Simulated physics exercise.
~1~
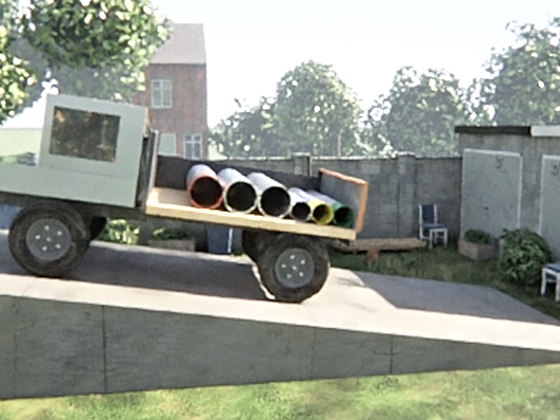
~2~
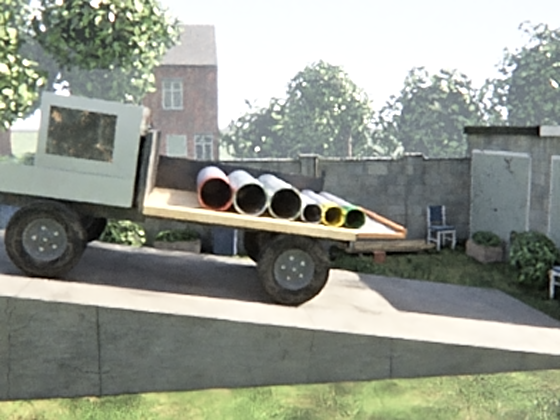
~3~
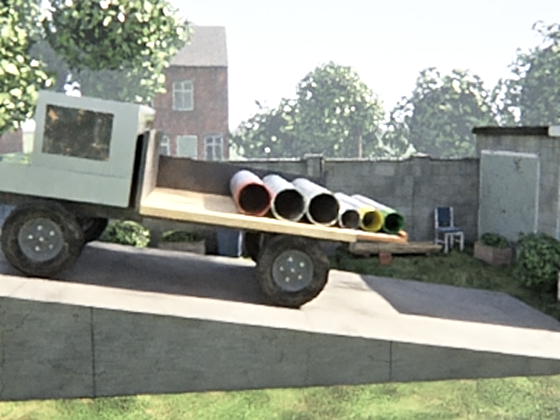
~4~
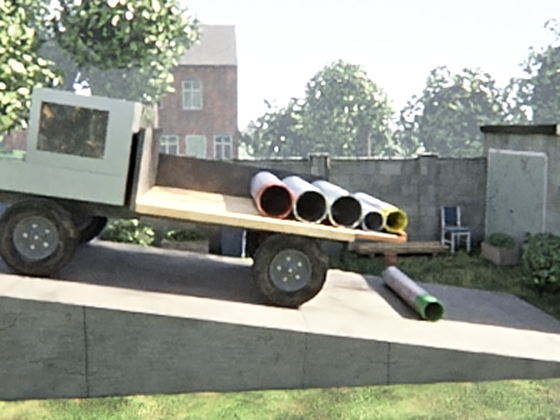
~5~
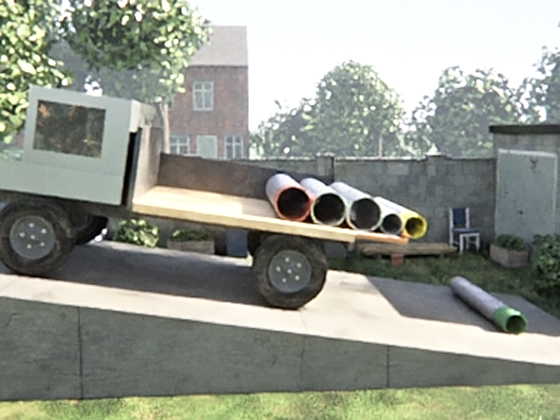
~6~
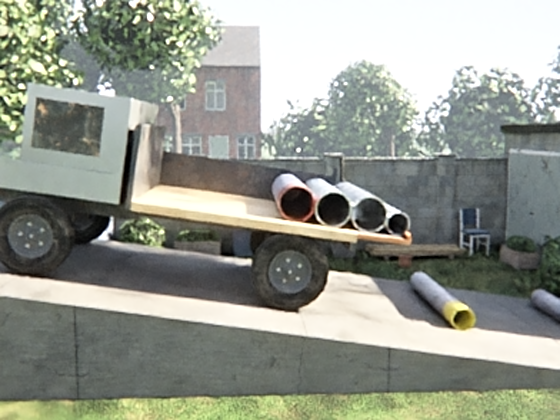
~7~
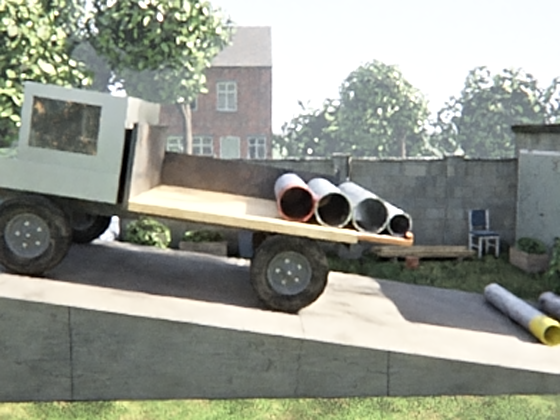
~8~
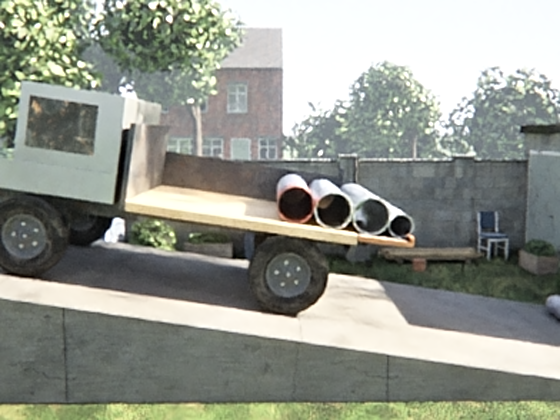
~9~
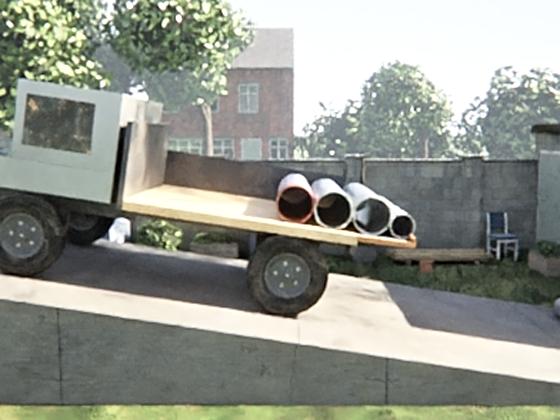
A pale grey pick-up truck stands side-on on a sloping concrete ramp, its tail lower at the right, with a block wall, trees and a brick house behind. Six hollow pipes lie side by side on its wooden bed, from a red-rimmed one at the left to yellow and green ones by the tailgate. The tailgate drops open and the pipes roll right. The green-rimmed pipe falls onto the ramp and rolls away, then the yellow-rimmed one follows it down. The other four settle against one another near the bed's open end and stay aboard.
